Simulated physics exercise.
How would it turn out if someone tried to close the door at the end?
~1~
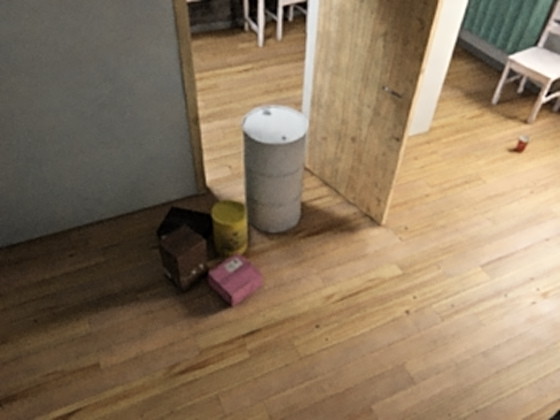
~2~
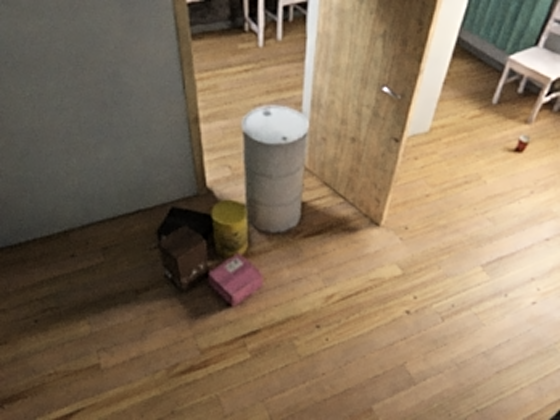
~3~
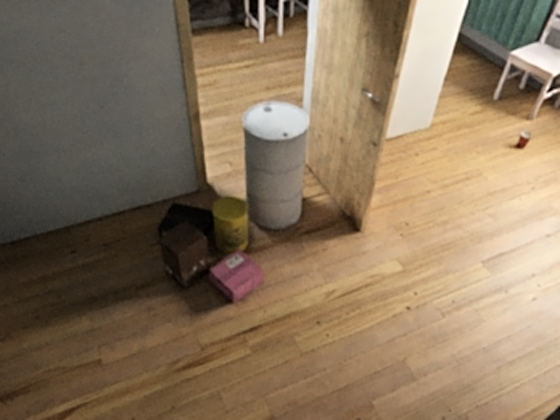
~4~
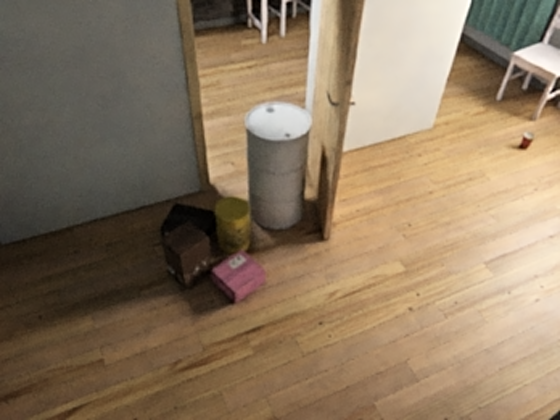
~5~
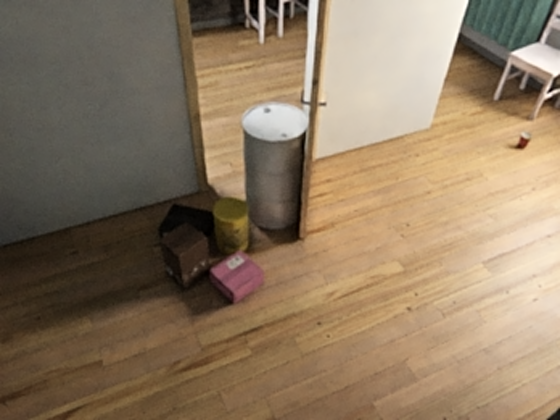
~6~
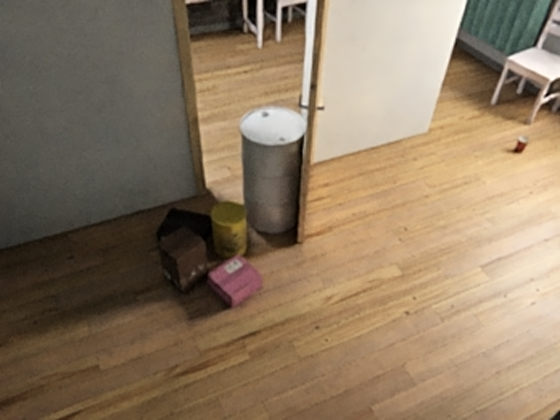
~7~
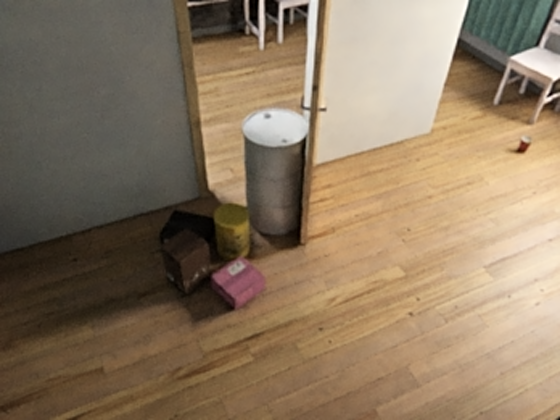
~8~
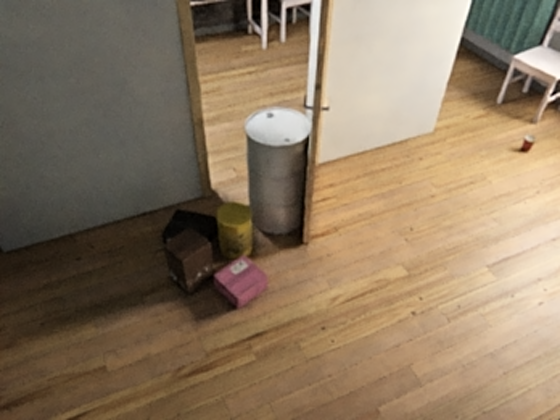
The door would be blocked from closing, because the white drum stands in its way in the doorway.
